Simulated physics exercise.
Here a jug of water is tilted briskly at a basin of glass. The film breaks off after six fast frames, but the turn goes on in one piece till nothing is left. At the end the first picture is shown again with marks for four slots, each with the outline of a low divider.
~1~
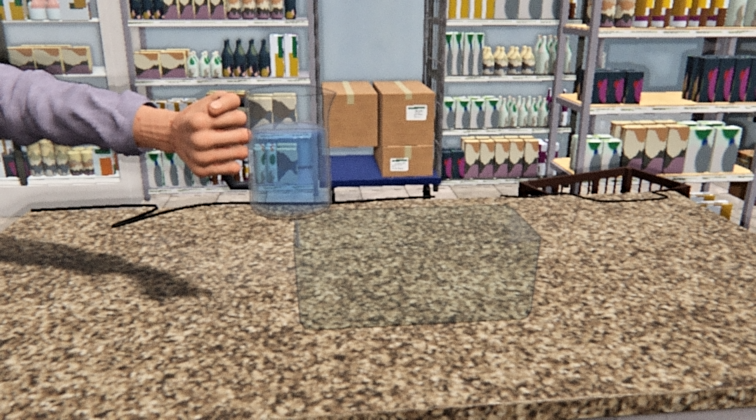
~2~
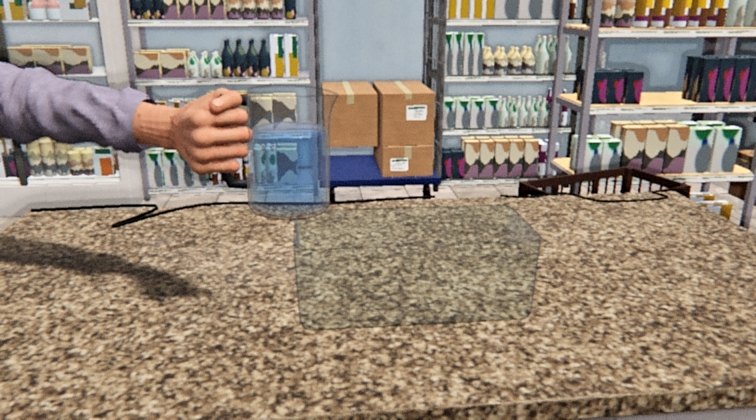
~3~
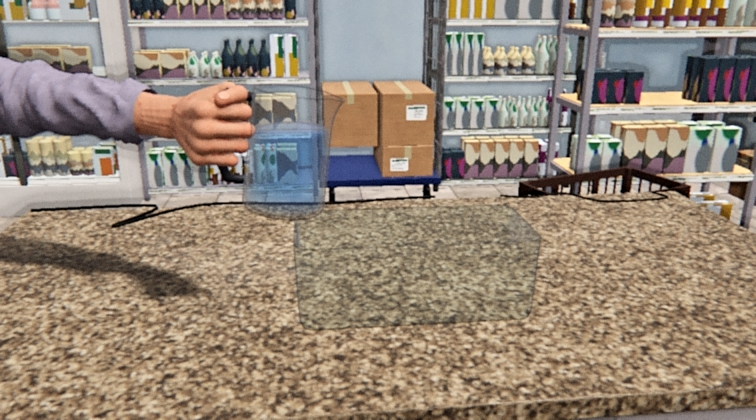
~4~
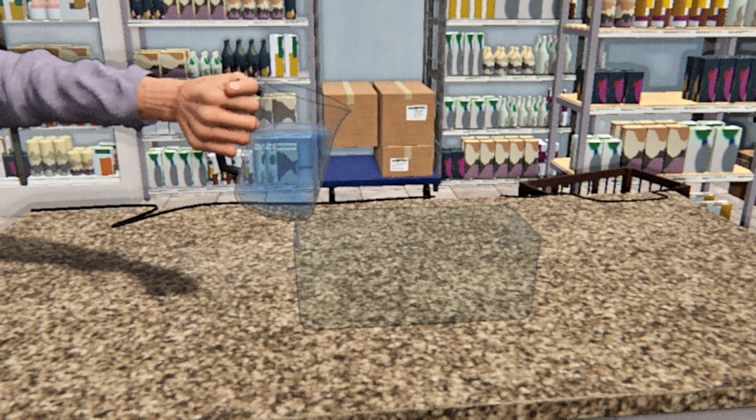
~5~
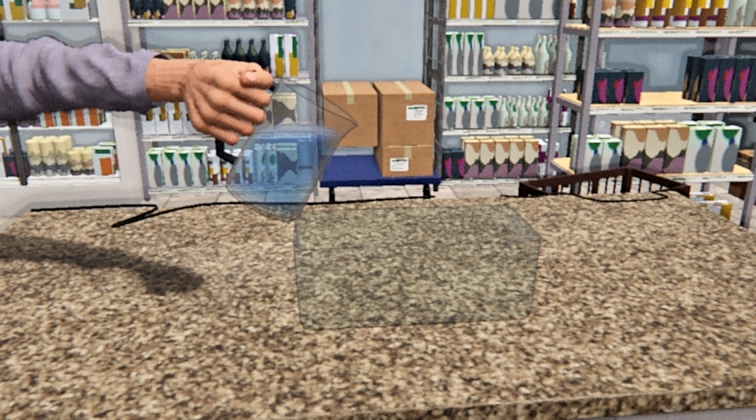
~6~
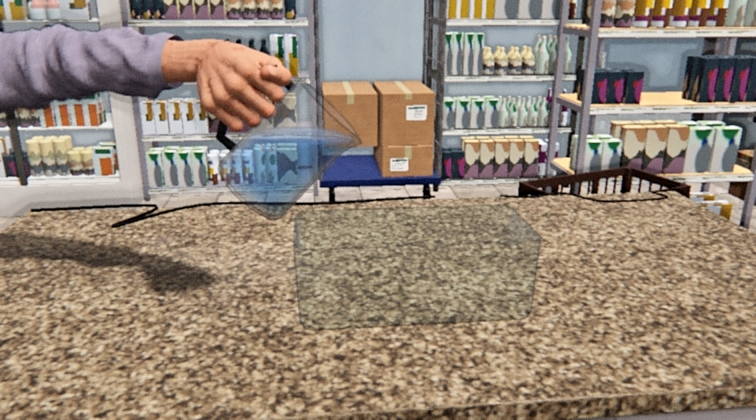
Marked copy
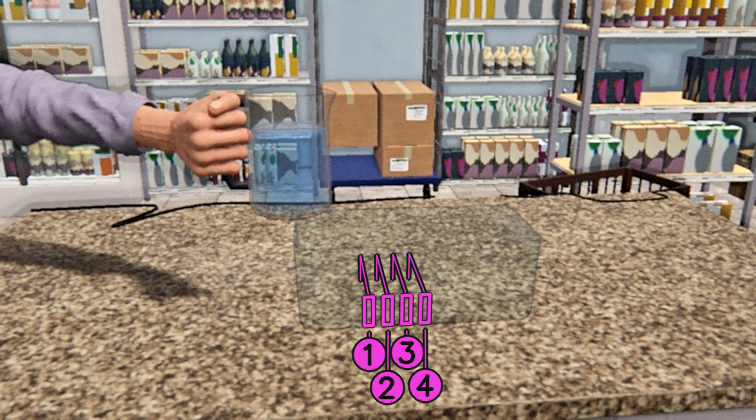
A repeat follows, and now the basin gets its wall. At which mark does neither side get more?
Choose 3.
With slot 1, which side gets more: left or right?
The right one.
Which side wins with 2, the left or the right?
More ends on the right.
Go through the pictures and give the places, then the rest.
In the first picture, upright, lip at (335, 93); basin from (300, 327) to (530, 315); nothing has left yet.
In the second picture, tipped about 2°, lip at (337, 94); nothing has left yet.
In the third picture, tipped about 8°, lip at (342, 100); nothing has left yet.
In the fourth picture, tipped about 18°, lip at (350, 110); nothing has left yet.
In the fifth picture, tipped about 30°, lip at (357, 124); nothing has left yet.
In the sixth picture, tipped about 45°, lip at (361, 141); nothing has left yet.
On the marked copy, 1 at (369, 332); 2 at (388, 331); 3 at (406, 330); 4 at (425, 329).
If 1 is chosen, about 4 % ends left of the wall and 95 % right of it.
If 2 is chosen, about 21 % ends left of the wall and 78 % right of it.
If 3 is chosen, about 51 % ends left of the wall and 48 % right of it.
If 4 is chosen, about 84 % ends left of the wall and 14 % right of it.
